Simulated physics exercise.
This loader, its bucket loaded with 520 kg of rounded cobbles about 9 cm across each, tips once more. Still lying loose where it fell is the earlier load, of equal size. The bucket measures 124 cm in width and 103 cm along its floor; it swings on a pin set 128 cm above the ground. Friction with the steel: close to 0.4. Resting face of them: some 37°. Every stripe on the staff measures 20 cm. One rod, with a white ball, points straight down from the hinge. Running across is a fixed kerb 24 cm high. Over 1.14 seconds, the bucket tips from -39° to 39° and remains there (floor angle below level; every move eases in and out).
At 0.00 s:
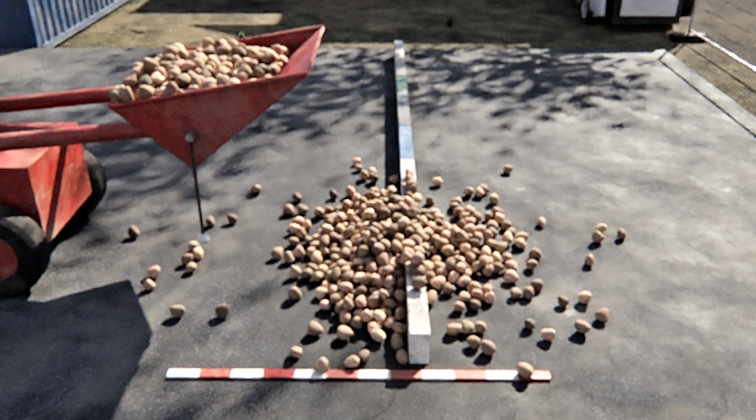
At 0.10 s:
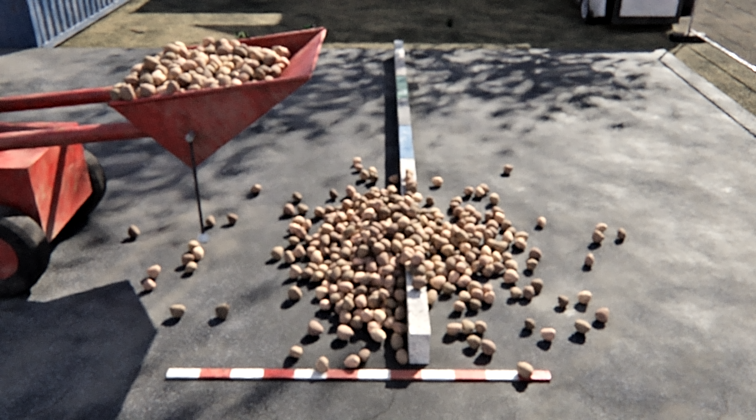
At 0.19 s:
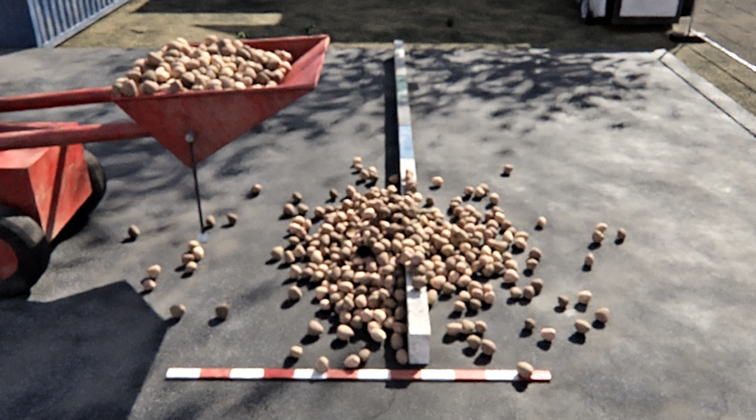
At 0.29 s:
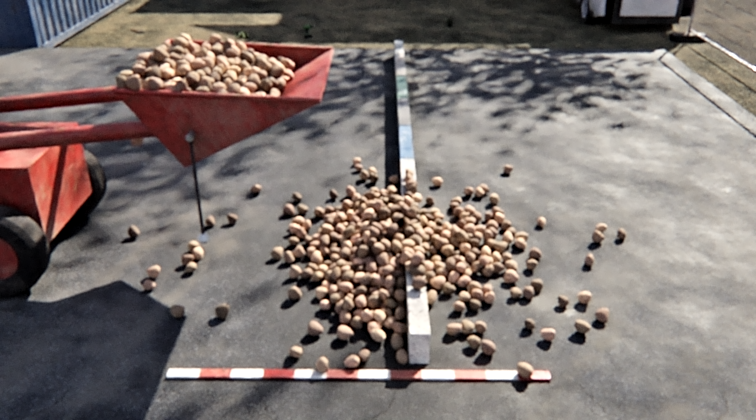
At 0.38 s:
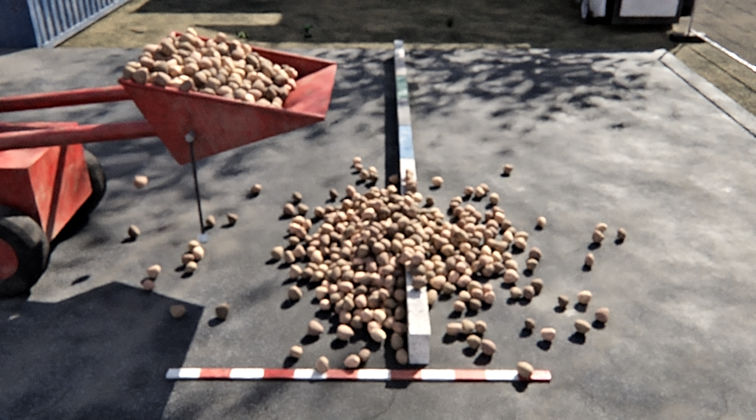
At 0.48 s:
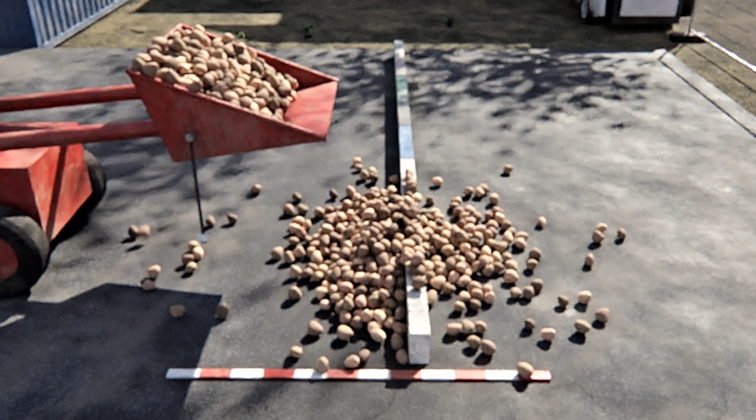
A red loader's bucket, heaped with rounded stones, slowly tilted its front edge downward while the stones shifted a little inside, and the loose pile lying across the kerb on the ground stayed still.
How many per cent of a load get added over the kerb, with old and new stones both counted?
1 %.
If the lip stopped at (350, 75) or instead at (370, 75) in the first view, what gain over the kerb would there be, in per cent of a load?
The first position would add some 15 per cent, the second some 35.
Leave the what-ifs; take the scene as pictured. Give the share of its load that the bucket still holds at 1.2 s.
About 70 percent is still in there.
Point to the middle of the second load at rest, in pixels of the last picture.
They settle centred around (338, 234).
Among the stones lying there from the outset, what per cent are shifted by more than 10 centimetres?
Estimate: 10 %, roughly.
After 0.9 s the floor is at 27°; in per cent of one load, 100 in the bucket, 78 on this side of the kerb, 25 over the kerb; the foremost stones are at (590, 262).
After 1.2 s the floor is at 39°; in per cent of one load, 68 in the bucket, 109 on this side of the kerb, 25 over the kerb; the foremost stones are at (590, 262).
After 1.6 s the floor is at 39°; in per cent of one load, 20 in the bucket, 158 on this side of the kerb, 25 over the kerb; the foremost stones are at (590, 262).
After 4.3 s the floor is at 39°; in per cent of one load, 0 in the bucket, 176 on this side of the kerb, 26 over the kerb; the foremost stones are at (590, 262). Net gain over the kerb, 1.
